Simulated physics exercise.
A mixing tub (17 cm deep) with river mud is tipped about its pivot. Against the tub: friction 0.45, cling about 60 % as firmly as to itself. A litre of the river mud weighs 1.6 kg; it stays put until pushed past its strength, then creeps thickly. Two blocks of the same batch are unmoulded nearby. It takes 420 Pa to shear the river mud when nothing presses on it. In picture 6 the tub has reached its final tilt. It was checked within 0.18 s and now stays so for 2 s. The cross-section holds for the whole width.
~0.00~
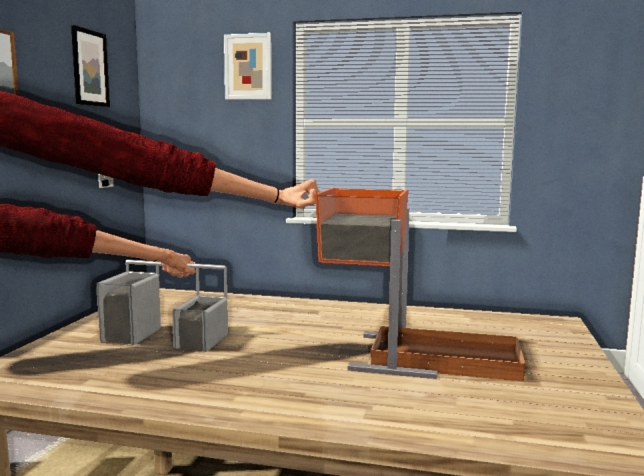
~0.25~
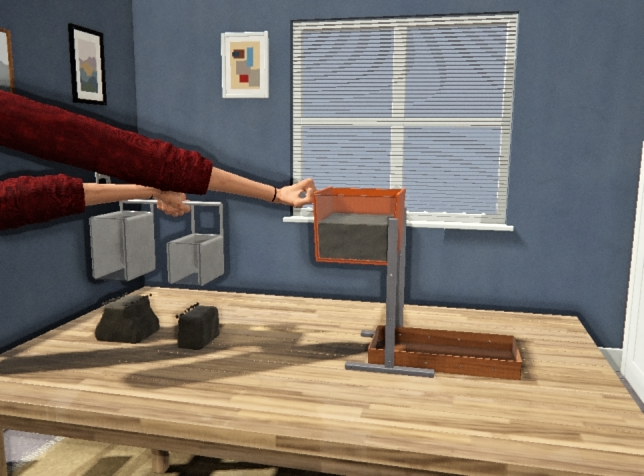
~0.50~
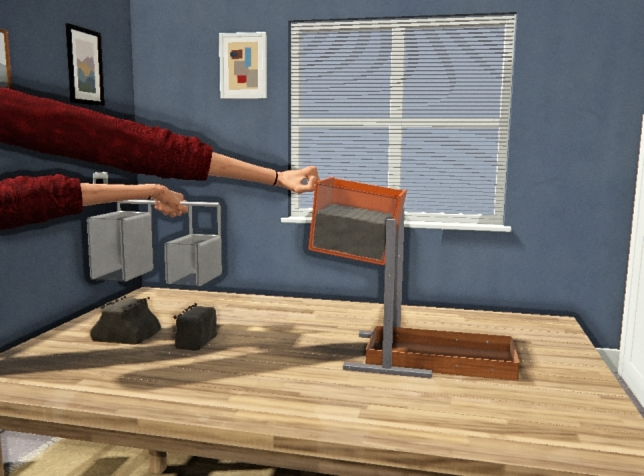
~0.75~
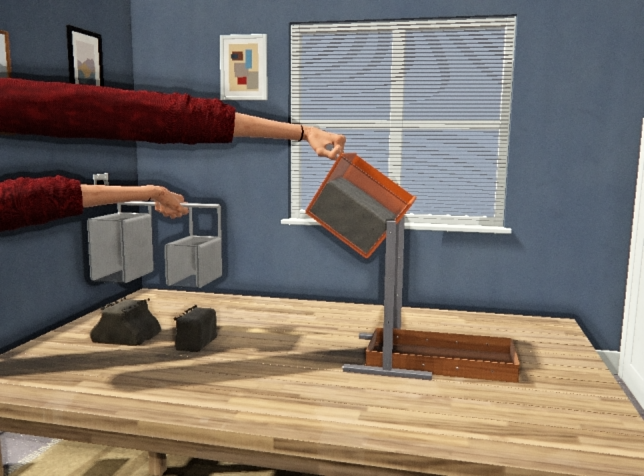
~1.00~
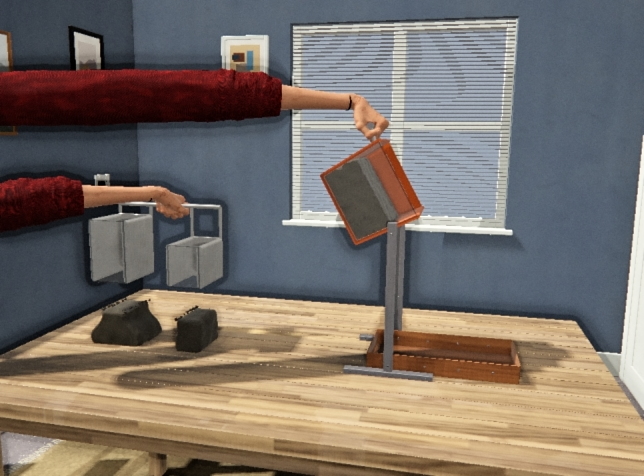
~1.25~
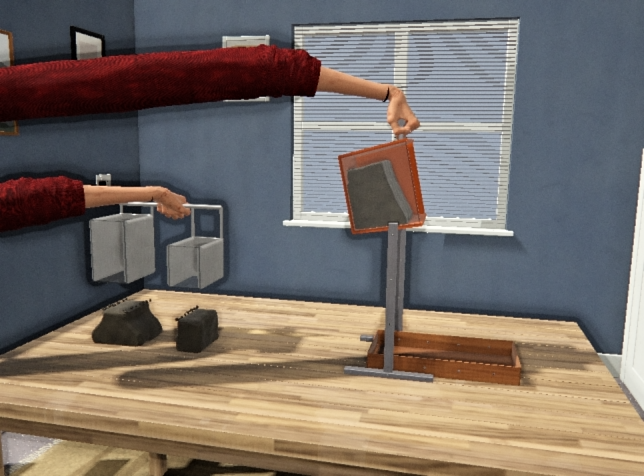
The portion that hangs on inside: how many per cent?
It comes to some 100 %.
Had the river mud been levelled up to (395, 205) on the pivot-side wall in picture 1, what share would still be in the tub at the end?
In that case some 60 per cent.
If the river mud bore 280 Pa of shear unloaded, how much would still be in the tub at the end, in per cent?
In that case some 80 per cent.
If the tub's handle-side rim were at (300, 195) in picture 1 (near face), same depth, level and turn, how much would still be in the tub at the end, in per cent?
In that case some 80 per cent.
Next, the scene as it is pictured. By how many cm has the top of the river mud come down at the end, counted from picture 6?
About 3 cm.
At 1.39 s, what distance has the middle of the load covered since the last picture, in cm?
About 2 cm.
After 1.39 s, the tub is at 78 degrees and holds 100 %.
After 1.56 s, the tub is at 78 degrees and holds 100 %.
After 1.73 s, the tub is at 78 degrees and holds 100 %.
After 1.90 s, the tub is at 78 degrees and holds 100 %.
After 3.25 s, at the end, the tub is at 78 degrees and holds 100 %.
